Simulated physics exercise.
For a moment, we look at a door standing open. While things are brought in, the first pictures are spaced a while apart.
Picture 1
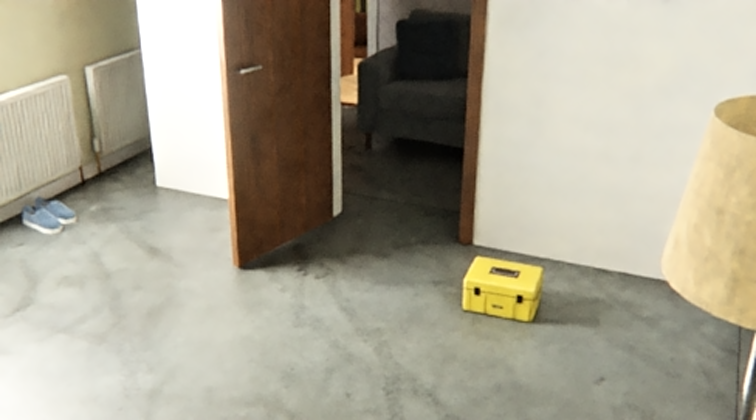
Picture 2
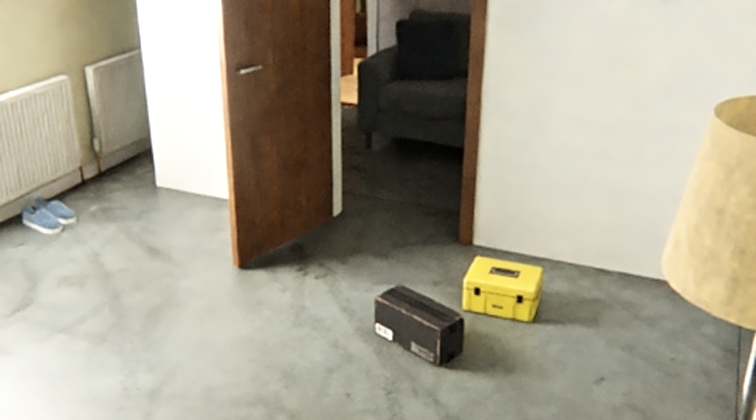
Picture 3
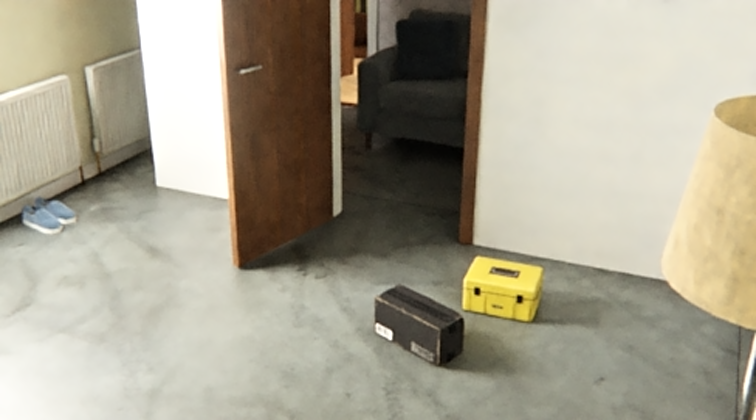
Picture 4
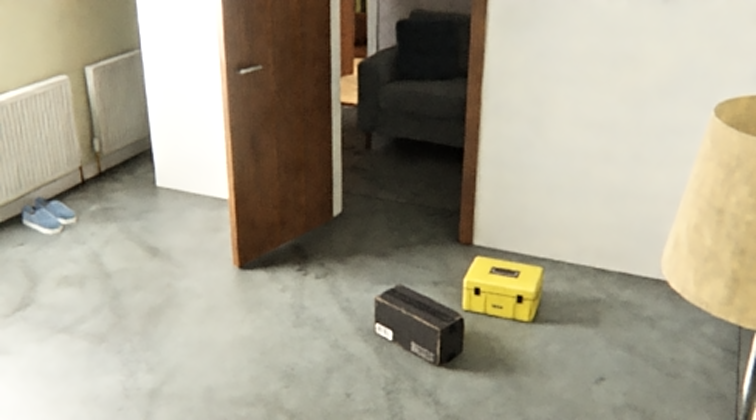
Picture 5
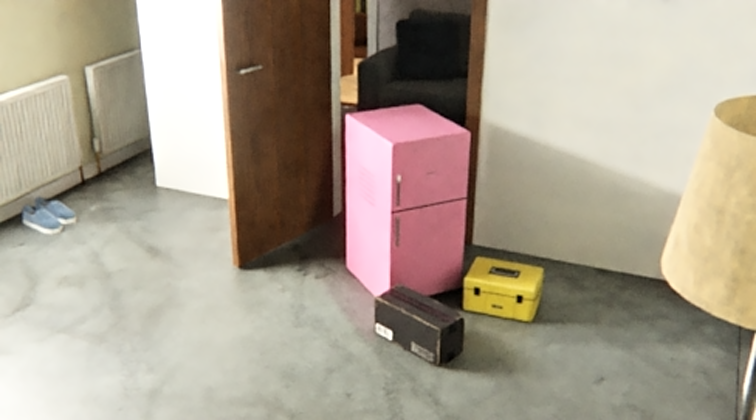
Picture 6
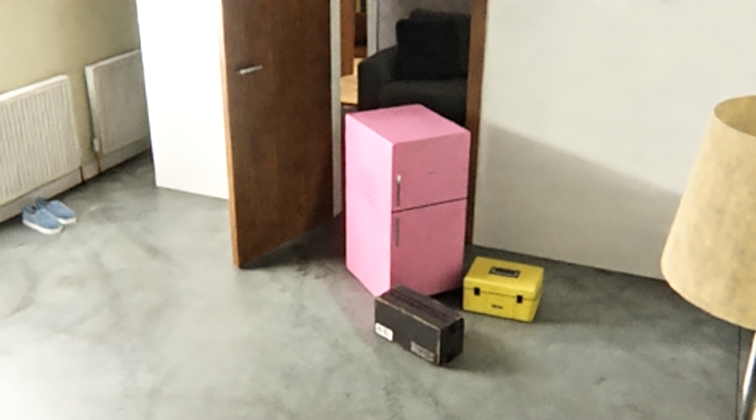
A brown wooden door stands wide open in a grey-floored room seen from slightly above, with white radiators and blue shoes at the left, a dark armchair beyond the doorway and a beige lampshade at the right. A yellow toolbox sits near the white wall, and a black box appears in front of it. Later a pink fridge appears before the doorway, while the door and camera stay still.
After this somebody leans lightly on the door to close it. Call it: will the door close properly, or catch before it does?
Catches before closing.
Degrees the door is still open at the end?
About 55°.
Then, 0.40 s on from there, open by 97°.
Then, 0.70 s on from there, open by 83°.
Then, 0.90 s on from there, open by 72°.
Then, 1.10 s on from there, open by 61°.
In the end, open by 57°; all 3 unmoved. At the end, from the last picture's camera, pink appliance near (407, 204).
